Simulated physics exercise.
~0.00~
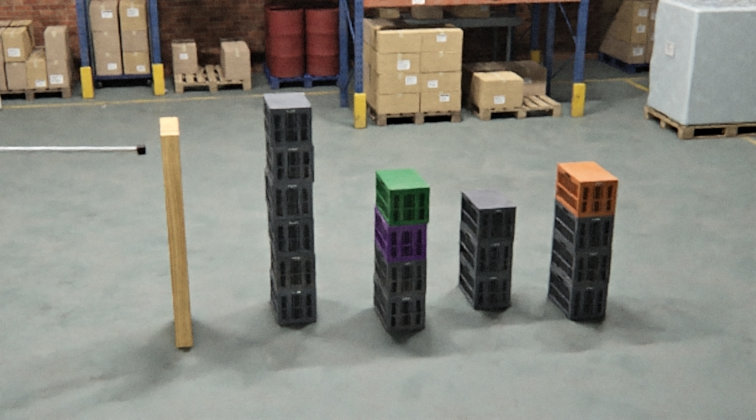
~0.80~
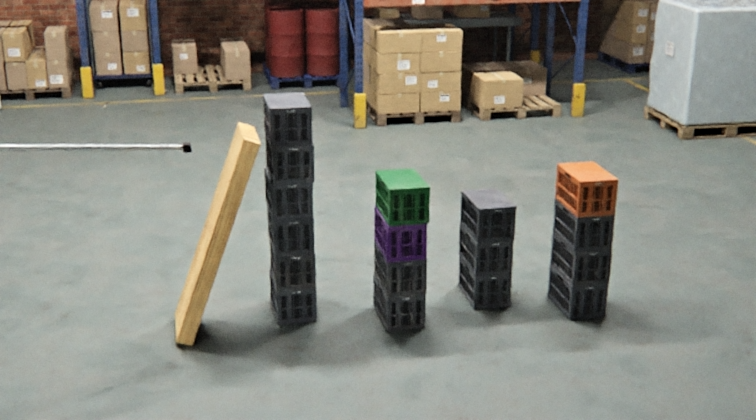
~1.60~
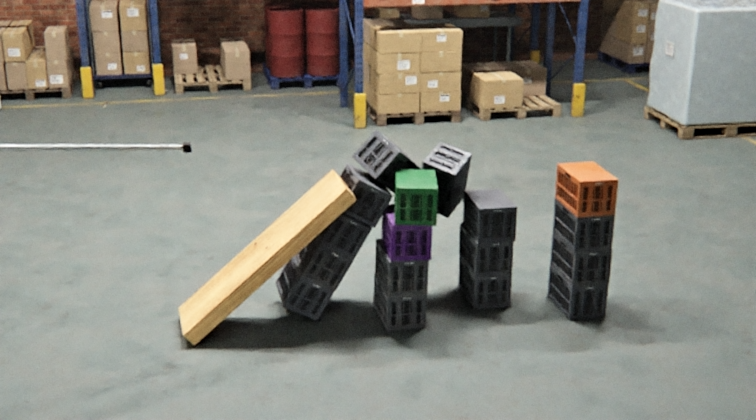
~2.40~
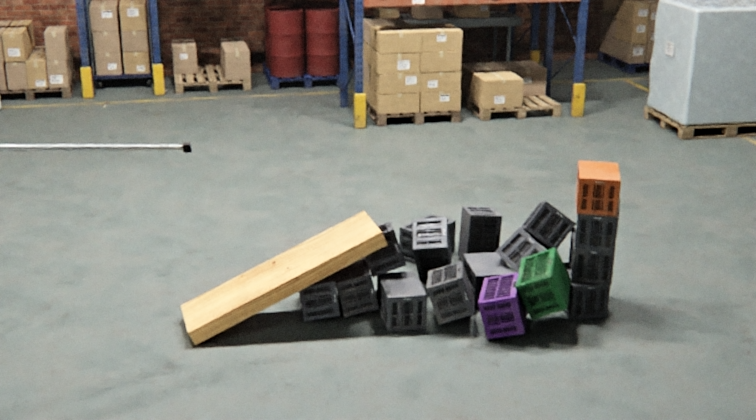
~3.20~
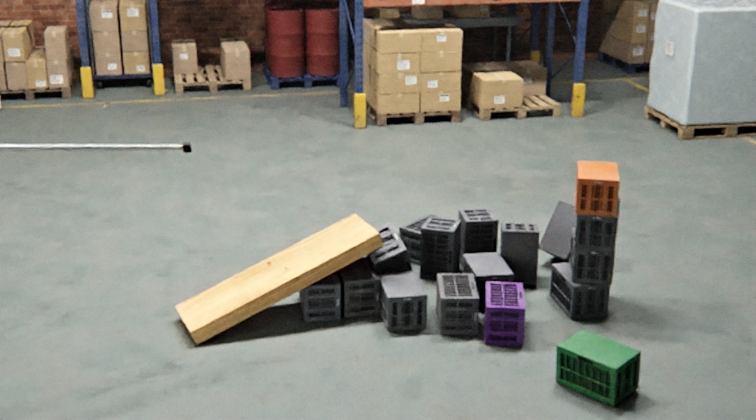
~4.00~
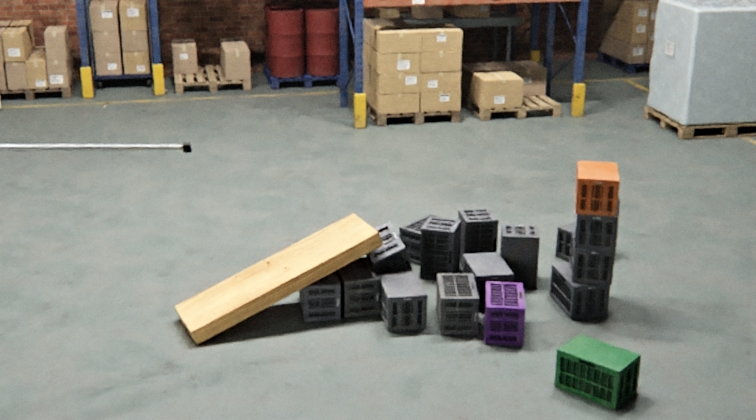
A tall wooden board stands upright at the left of a warehouse floor, seen from slightly above, with a thin pole beside its top and four stacks of crates to its right. Most crates are dark grey, with green above purple on the second stack and orange topping the last. The pole moves right and the board tips into the tallest stack, which topples onto its neighbours. The middle stacks collapse, and the green crate tumbles forward to the right. Finally the board rests slanted on fallen crates, the purple one lies among them, and the orange-topped stack stands, slightly shifted.
